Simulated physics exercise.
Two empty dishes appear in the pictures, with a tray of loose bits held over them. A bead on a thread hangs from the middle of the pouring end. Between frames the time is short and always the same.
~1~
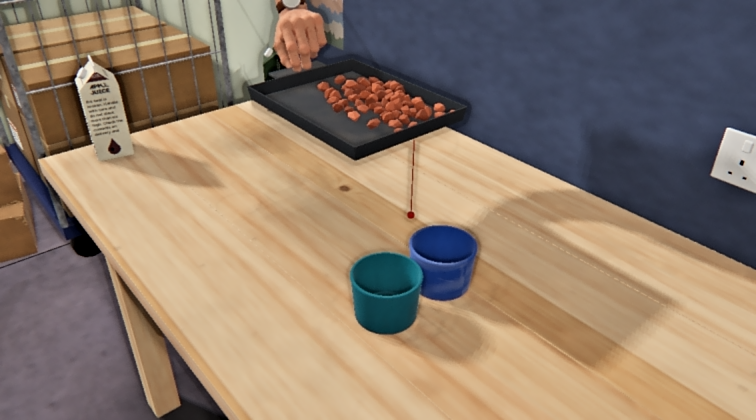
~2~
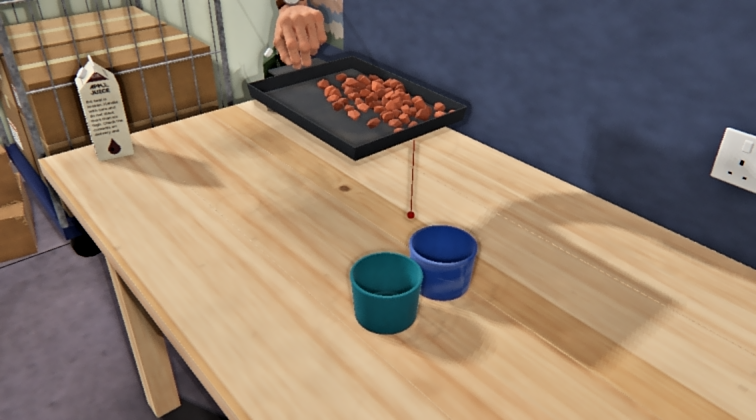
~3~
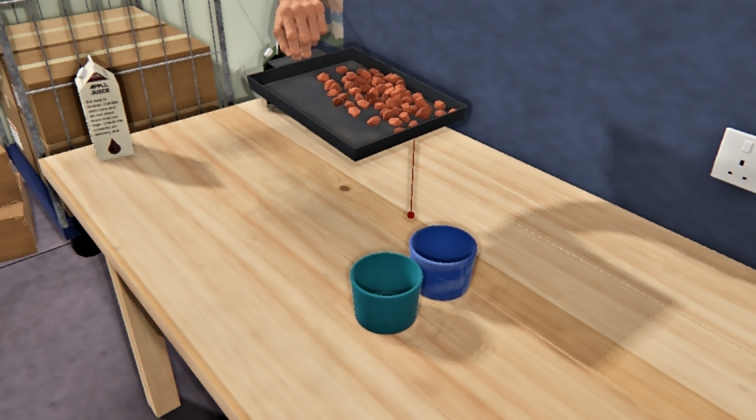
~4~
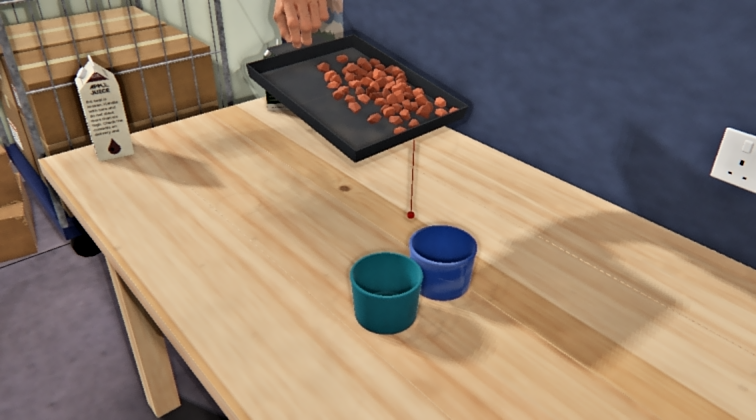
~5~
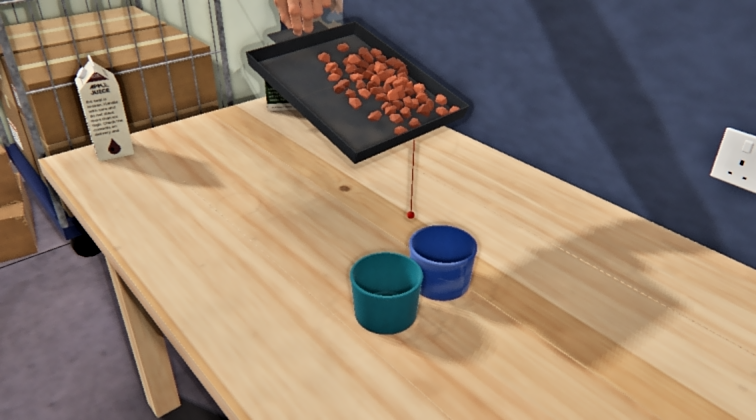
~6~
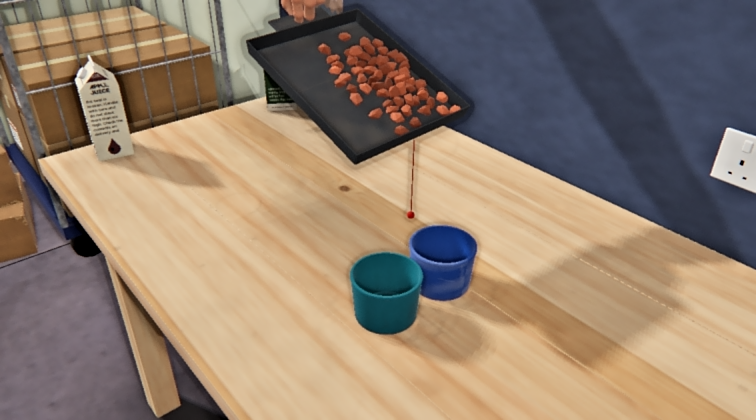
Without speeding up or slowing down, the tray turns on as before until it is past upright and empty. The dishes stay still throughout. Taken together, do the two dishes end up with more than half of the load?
Yes, I expect the dishes to end up with the bulk of the load.
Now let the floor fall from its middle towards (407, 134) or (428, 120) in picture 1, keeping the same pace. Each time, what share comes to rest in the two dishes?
Around 50 percent for the first aim and around 0 percent for the second.
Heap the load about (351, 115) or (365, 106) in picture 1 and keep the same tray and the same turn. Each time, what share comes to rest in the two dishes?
Estimate: 70 % first, 70 % second.
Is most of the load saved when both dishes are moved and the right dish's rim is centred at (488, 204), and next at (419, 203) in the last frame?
In order, they'd catch a minor share, and next a minor share.
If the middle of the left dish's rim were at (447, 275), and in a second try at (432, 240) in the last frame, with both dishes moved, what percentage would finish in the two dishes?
The first try gives 20 per cent, the second 40 per cent.
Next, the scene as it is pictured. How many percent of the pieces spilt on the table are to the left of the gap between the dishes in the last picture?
Near 40 in a hundred.
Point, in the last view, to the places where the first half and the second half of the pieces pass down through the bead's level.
(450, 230), then (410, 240).
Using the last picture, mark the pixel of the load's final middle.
Somewhere around (434, 281) in the final view.
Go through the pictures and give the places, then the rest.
Corners of the pouring end at (355, 146) and (464, 107), level; middle of the load at (374, 99), bits of crushed brick; left dish at (409, 308); right dish at (465, 275); bead on its thread at (411, 215), in the first frame.
Corners of the pouring end at (355, 146) and (464, 106), level; middle of the load at (374, 98), in the second frame.
Corners of the pouring end at (356, 147) and (464, 106), tipped barely, lowest at the left corner; middle of the load at (374, 94), in the third frame.
Corners of the pouring end at (356, 149) and (465, 106), tipped a little, lowest at the left corner; middle of the load at (375, 87), in the fourth frame.
Corners of the pouring end at (357, 151) and (466, 105), tipped a little, lowest at the left corner; middle of the load at (376, 81), in the fifth frame.
Corners of the pouring end at (357, 153) and (467, 105), tipped clearly, lowest at the left corner; middle of the load at (378, 75); left dish at (409, 308); right dish at (465, 275), in the sixth frame.
Soon, tray tipped steeply; all on the tray.
A while on, tray tipped past a quarter turn; about a third on the tray; a small part in the left dish; about a quarter in the right dish; a small part outside both; about a quarter in the air.
Towards the end, tray tipped past a quarter turn; about a quarter in the left dish; about half in the right dish; about a third outside both.
Finally, tray tipped past a quarter turn; about a quarter in the left dish; about half in the right dish; about a third outside both.
